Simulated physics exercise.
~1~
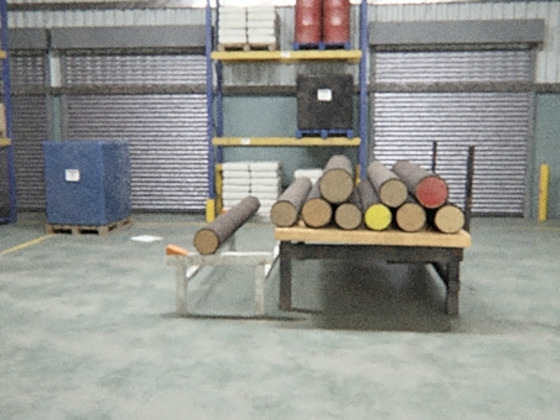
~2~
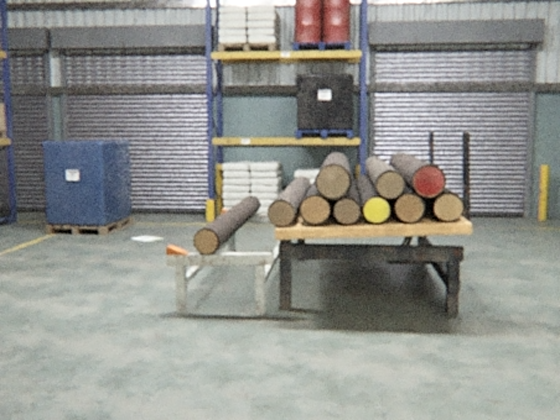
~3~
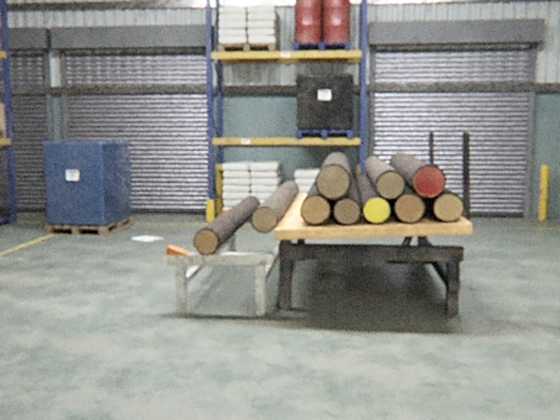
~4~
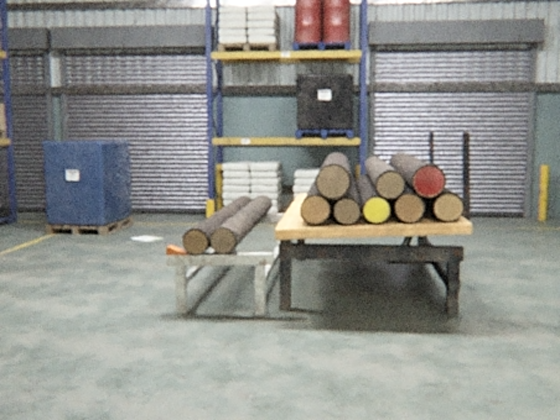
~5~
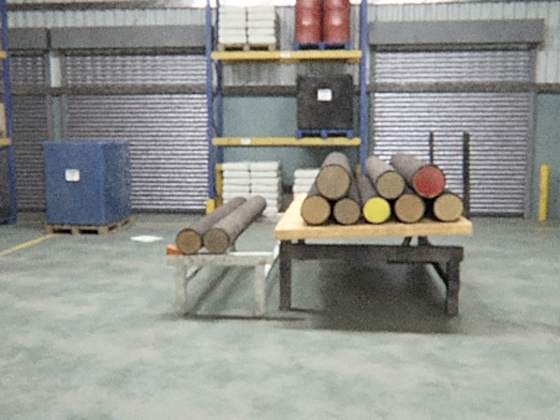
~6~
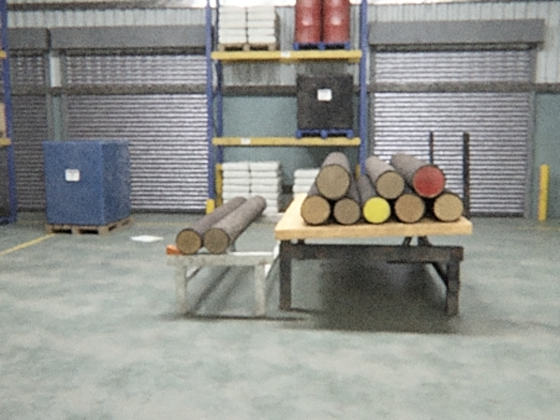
Dark timber poles, seen end-on in a warehouse, lie heaped on a wooden-topped deck at right, one with a yellow end in the bottom row and one with a red end resting higher up at the right. A single pole sits on a pale, low rack to the left, before shelving and roller shutters. The deck tips leftward, and the leftmost pole rolls off its edge onto the rack. It comes up against the pole there, and the pair shift slightly left and settle side by side. The yellow and red poles remain aboard the deck with the rest.
